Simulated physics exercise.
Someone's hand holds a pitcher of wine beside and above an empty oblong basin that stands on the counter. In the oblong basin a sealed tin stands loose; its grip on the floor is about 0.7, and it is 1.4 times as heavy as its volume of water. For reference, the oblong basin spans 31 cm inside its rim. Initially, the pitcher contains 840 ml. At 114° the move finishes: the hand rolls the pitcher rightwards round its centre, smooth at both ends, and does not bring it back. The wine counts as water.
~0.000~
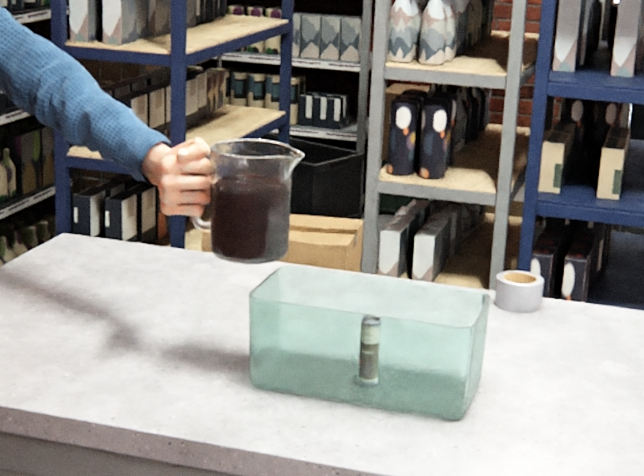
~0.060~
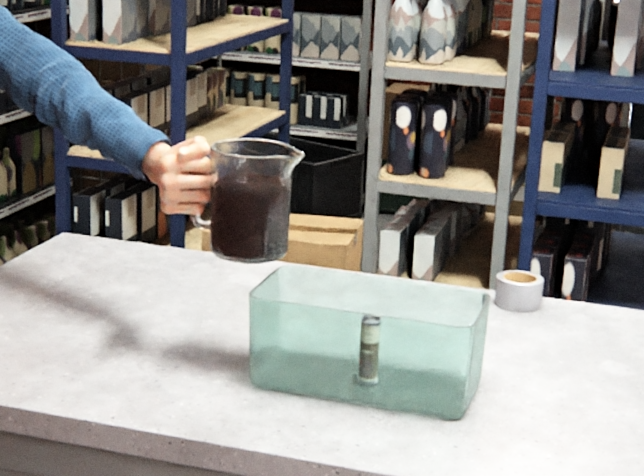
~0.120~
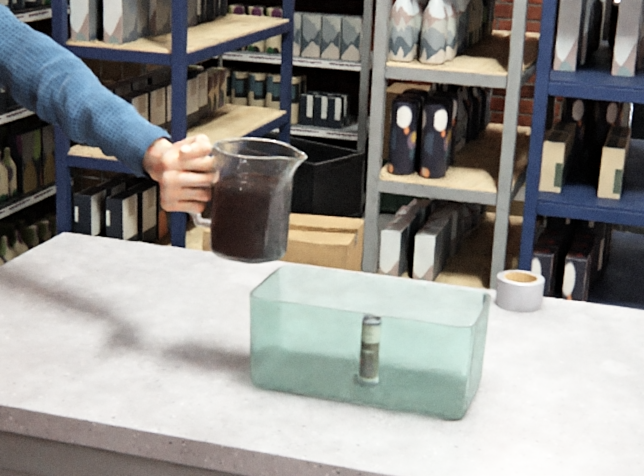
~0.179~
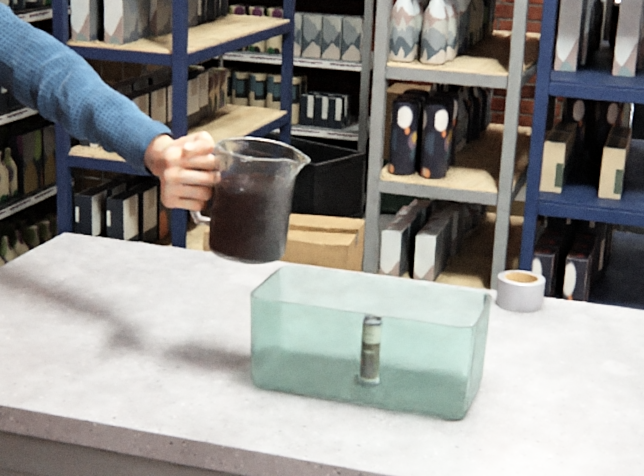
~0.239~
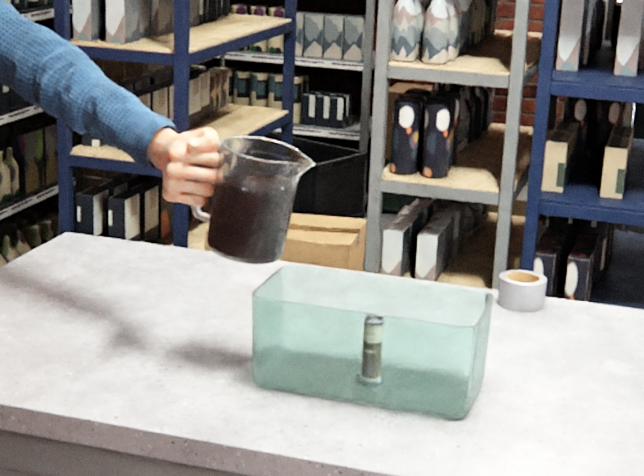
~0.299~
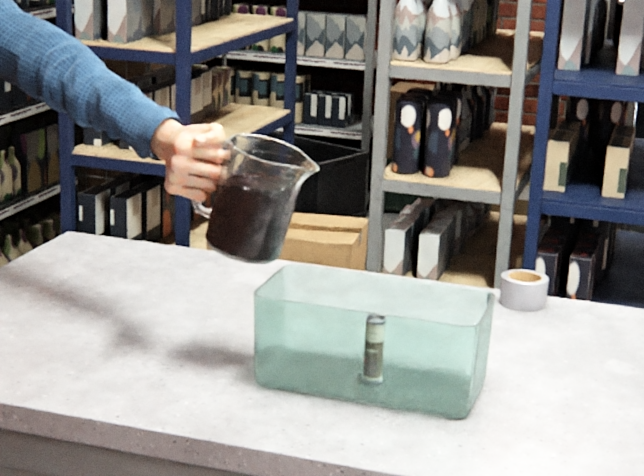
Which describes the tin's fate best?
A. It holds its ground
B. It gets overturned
B.
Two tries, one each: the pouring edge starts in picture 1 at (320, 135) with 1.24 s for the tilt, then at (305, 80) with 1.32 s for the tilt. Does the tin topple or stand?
First it tips over; then it tips over.
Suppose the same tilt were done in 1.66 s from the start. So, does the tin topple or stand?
Then the tin tumbles.
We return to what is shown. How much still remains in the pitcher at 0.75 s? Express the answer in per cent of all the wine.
92 %.
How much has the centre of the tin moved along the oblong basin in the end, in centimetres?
8.0 cm.
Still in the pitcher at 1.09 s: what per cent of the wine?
32 %.
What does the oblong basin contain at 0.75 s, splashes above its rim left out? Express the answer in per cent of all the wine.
About 1 per cent.
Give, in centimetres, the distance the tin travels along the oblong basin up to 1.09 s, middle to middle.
Reading: Roughly 2 cm.
Then, 0.75 s in, the tilt is 70° and 92 per cent is still to pour; the tin stands where it began.
Then, 1.09 s in, the tilt is 106° and 31 per cent is still to pour; the tin leans 6°.
Then, 1.44 s in, the tilt is 114° and 1 per cent is still to pour; the tin lies on its side.
Then, 1.82 s in, the tilt is 114° and 0 per cent is still to pour; the tin lies on its side.
Finally, the tin lies on its side.
